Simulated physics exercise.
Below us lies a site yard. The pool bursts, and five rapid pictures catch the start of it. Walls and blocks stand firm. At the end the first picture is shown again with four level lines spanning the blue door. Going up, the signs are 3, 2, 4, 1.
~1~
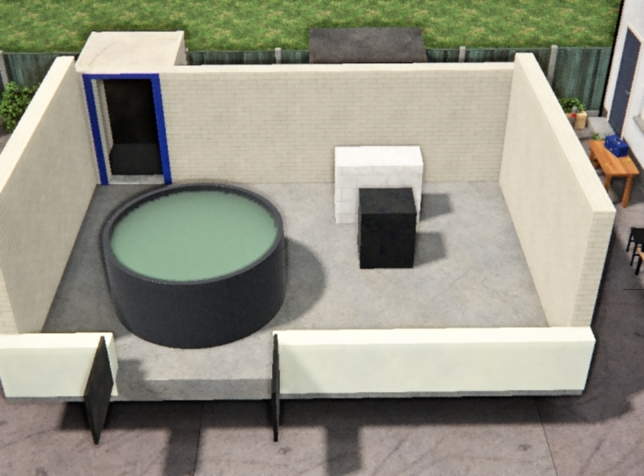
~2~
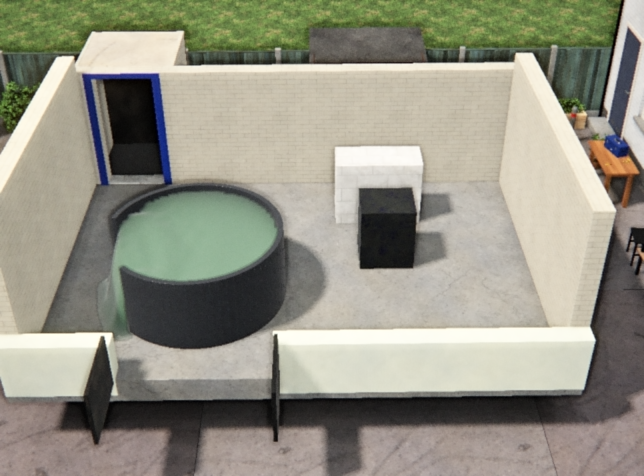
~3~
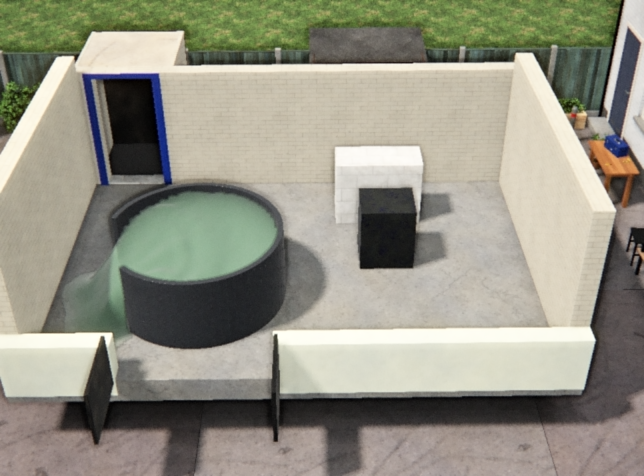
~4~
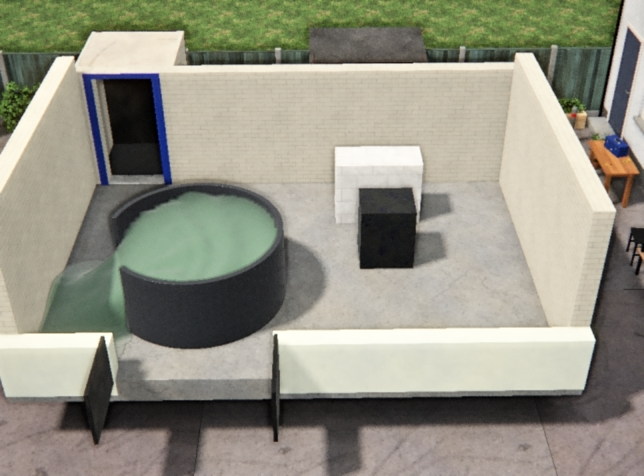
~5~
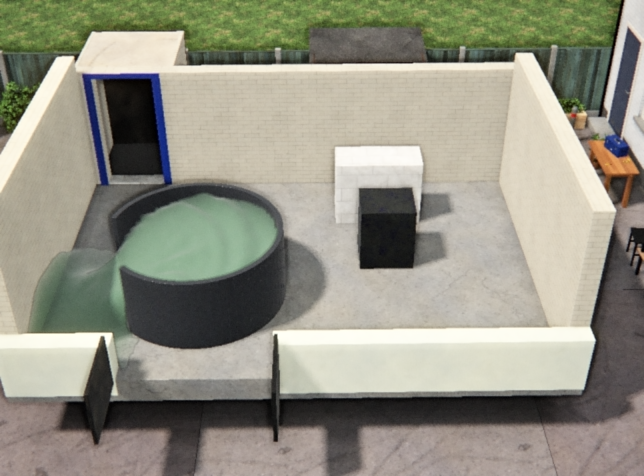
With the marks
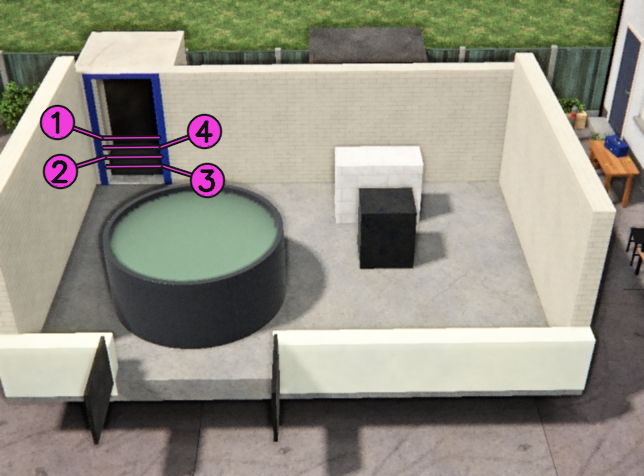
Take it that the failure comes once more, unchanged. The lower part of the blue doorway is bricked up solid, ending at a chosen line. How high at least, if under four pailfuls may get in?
3 is the one.
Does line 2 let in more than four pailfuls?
No, not at all.
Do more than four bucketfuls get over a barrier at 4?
No, that is safe.
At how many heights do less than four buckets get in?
All of the four.
On the marked copy, 1 at (130, 137); 2 at (133, 157); 3 at (134, 166); 4 at (131, 147); from the bottom up 3, 2, 4, 1.
With 1, nothing gets over.
With 2, nothing gets over.
With 3, a bucket or two gets in.
With 4, nothing gets over.
